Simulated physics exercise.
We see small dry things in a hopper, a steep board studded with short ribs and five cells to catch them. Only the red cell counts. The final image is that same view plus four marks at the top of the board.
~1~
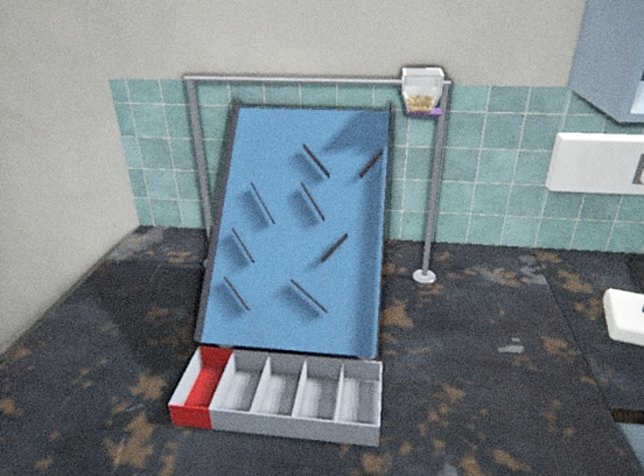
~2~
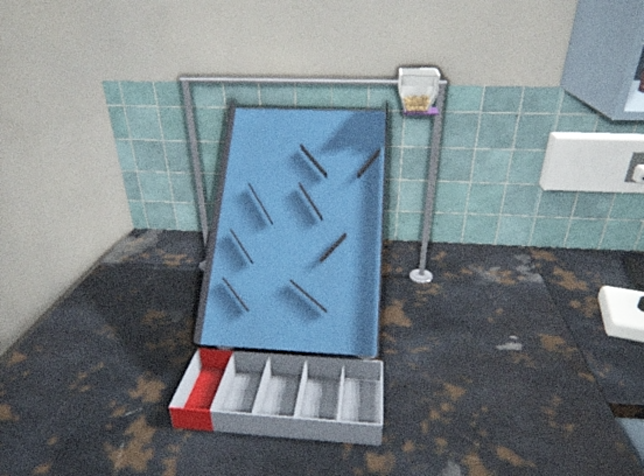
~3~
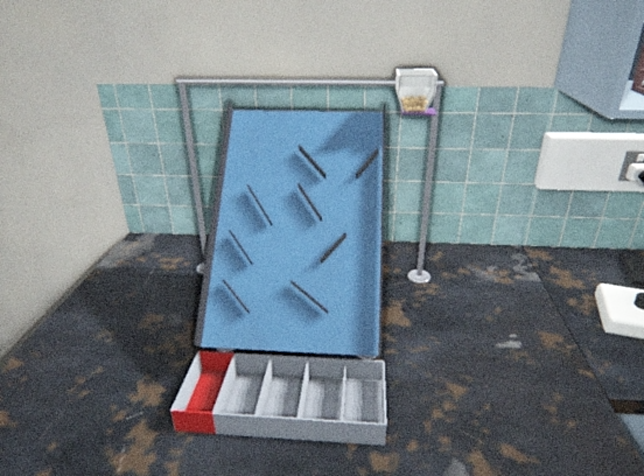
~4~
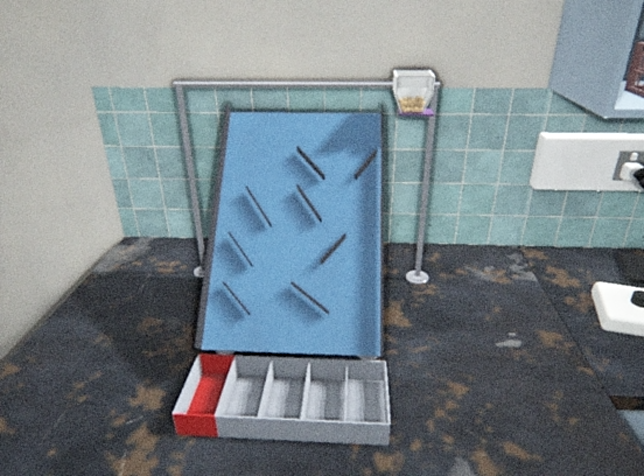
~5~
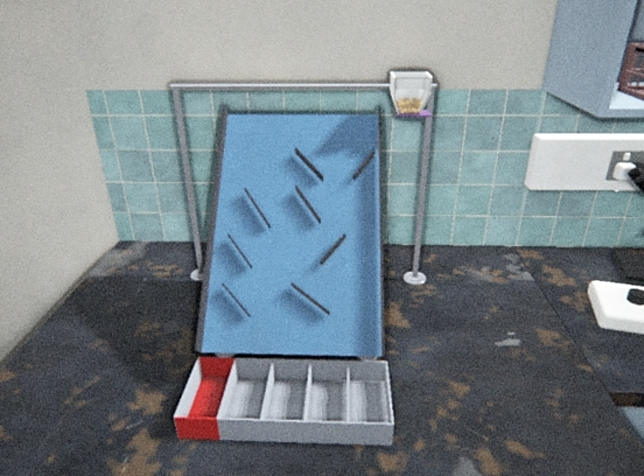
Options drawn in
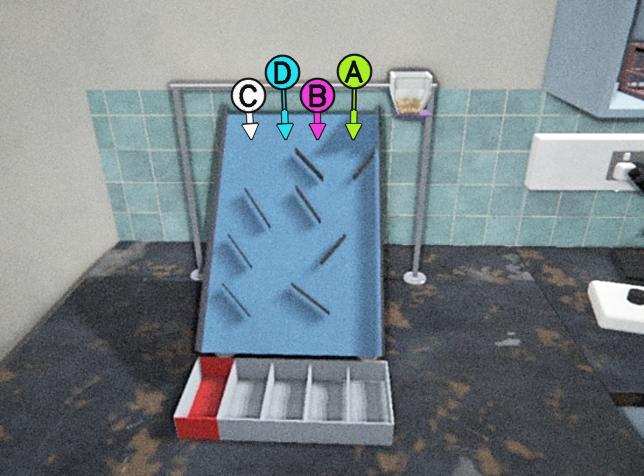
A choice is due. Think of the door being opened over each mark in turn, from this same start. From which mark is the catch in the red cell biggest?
I would pick mark C.
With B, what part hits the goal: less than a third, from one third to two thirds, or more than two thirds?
Mark B gives less than a third.
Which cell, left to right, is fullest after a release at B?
The fifth.
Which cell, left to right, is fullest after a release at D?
The fifth from the left.
On the marked copy, mark A meets the board at (353, 133); mark B meets the board at (317, 133); mark C meets the board at (250, 133); mark D meets the board at (285, 133).
With A, a stray few in the red cell, most in other cells, a small part held on the board.
With B, a stray few in the red cell, most in other cells, a small part outside the box.
With C, about a third in the red cell, about half in other cells, a small part outside the box.
With D, none in the red cell, most in other cells, a small part outside the box.
